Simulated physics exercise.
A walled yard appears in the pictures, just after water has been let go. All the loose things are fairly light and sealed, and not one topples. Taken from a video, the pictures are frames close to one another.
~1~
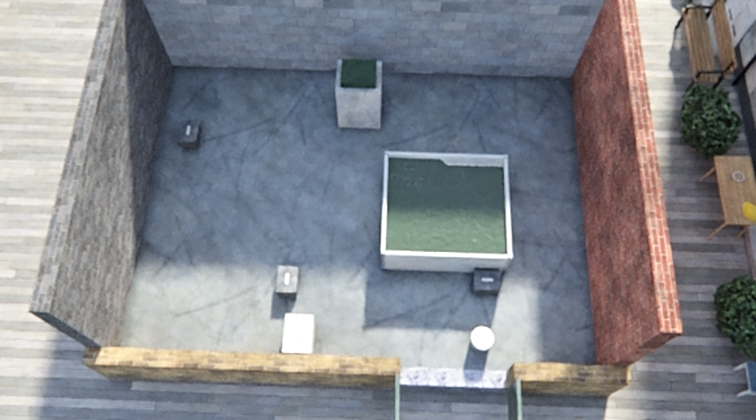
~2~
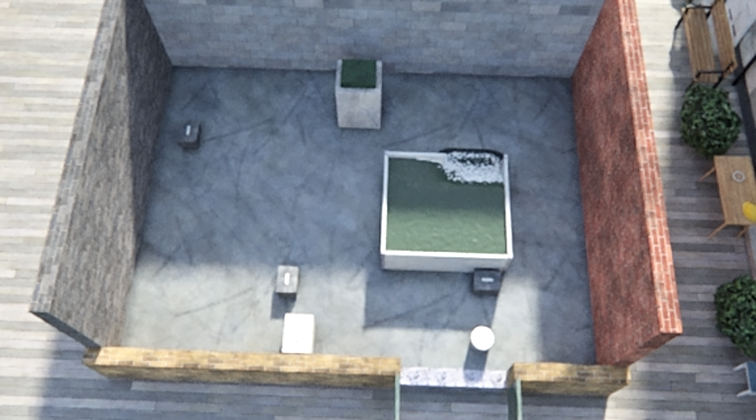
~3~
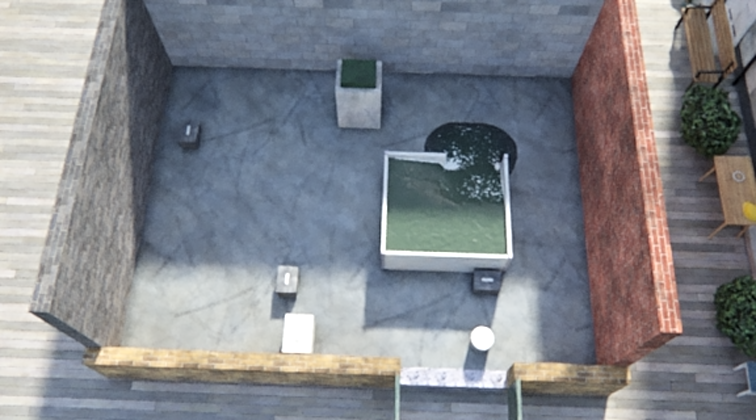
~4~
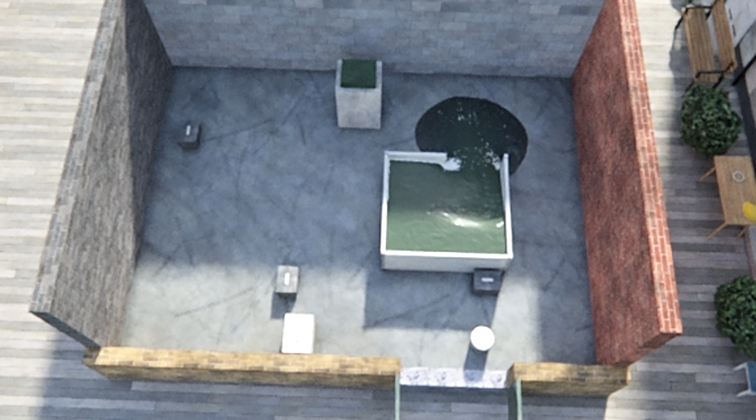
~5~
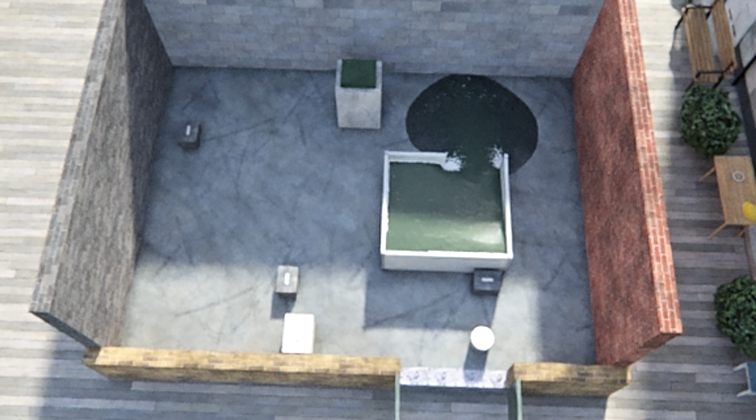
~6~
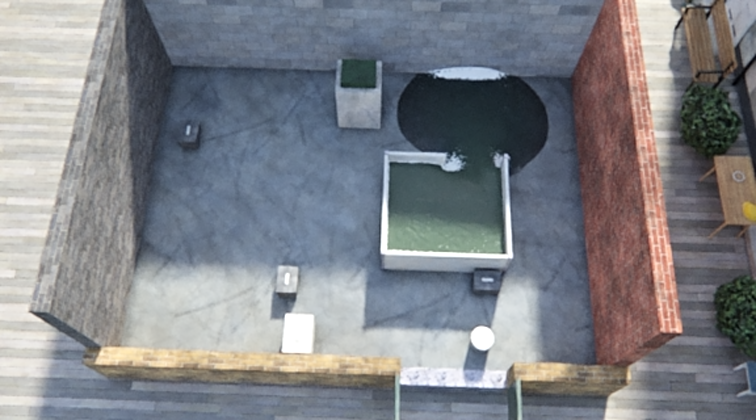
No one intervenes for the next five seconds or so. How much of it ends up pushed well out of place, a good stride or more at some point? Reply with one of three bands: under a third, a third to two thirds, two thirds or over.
Under a third.
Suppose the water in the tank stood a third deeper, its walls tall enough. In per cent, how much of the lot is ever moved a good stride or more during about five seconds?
Close to 40 in a hundred, give or take.
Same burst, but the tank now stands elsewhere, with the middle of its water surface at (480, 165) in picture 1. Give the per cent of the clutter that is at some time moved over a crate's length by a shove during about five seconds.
By my count it is some 20 %.
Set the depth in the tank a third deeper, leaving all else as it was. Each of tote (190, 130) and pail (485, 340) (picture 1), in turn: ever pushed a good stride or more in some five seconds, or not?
First: At least that much; second: At least that much.
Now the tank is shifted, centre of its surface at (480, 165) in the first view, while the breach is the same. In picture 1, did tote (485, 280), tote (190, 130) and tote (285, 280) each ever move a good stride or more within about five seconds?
Taking them in turn: Kept near its start; kept near its start; kept near its start.
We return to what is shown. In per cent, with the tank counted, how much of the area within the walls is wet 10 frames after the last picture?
About 30 in a hundred.
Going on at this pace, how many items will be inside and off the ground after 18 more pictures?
You get 0.
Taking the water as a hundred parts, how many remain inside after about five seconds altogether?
I make it 100 per cent.
A moment on, 0 of 5 are well off their spots; 0 afloat.
Next, 0 of 5 are well off their spots; 0 afloat.
Later, 0 of 5 are well off their spots; 0 afloat.
In the end, 0 of 5 are well off their spots, and 0 have been at some point; 0 afloat.
